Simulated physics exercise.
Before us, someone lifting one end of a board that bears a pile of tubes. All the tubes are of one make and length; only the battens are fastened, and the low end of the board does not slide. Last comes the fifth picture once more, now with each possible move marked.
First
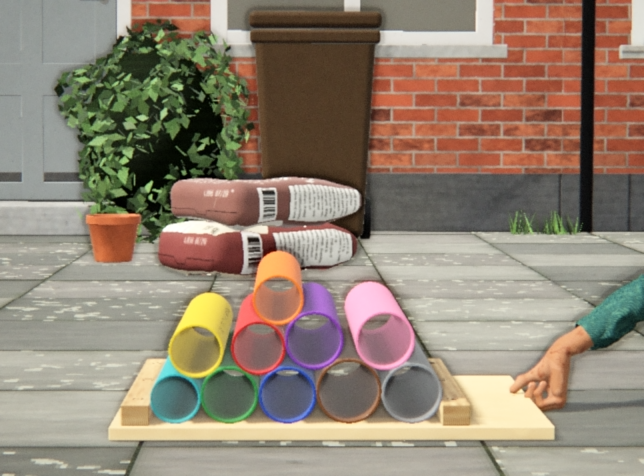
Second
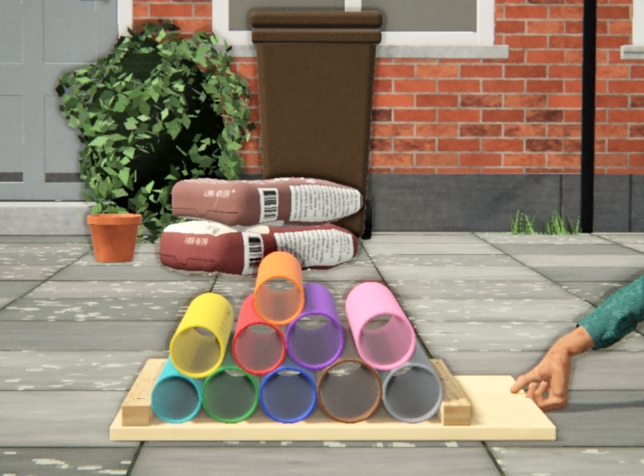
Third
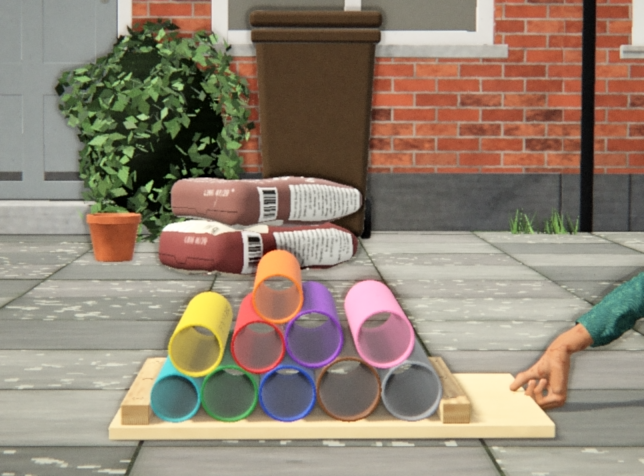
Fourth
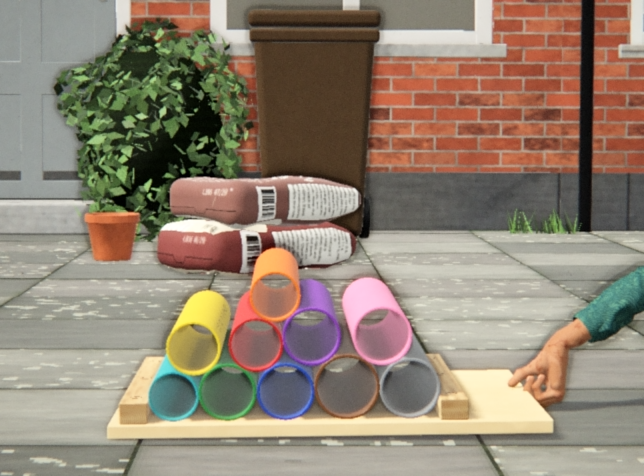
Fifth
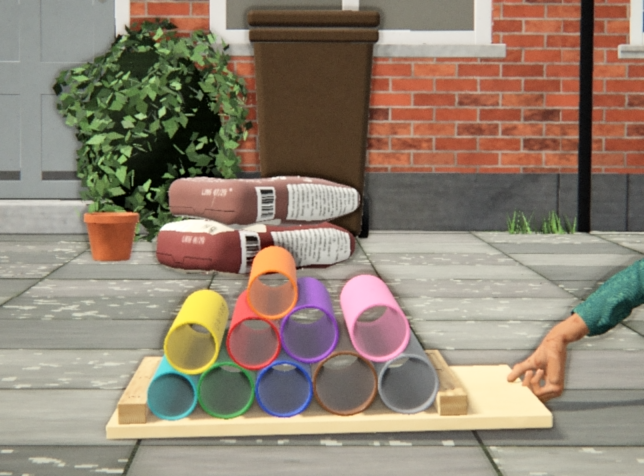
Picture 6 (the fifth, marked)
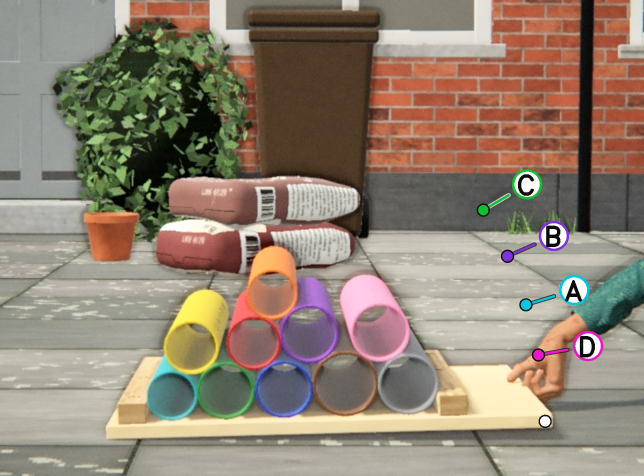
A stack of nine colourful tubes sat between two wooden strips on a board outside a brick house, while a hand at the right end raised the board very slightly, the tubes keeping their arrangement.
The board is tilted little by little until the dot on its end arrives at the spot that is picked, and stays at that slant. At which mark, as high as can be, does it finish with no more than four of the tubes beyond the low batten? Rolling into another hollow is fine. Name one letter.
At most to C.
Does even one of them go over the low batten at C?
At C: Yes.
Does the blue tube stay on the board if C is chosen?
Yes, with C.
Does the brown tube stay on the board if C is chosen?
Yes.
On the copy, A at (526, 305); B at (507, 257); C at (483, 210); D at (538, 355); the white dot at (545, 422).
On C. First, board at 18°.
Then, board at 31°.
Finally, board at 31°, four over the low batten (red, yellow, purple, orange).
By contrast, A none over the low batten; B four over the low batten (red, yellow, purple, orange); D none over the low batten.
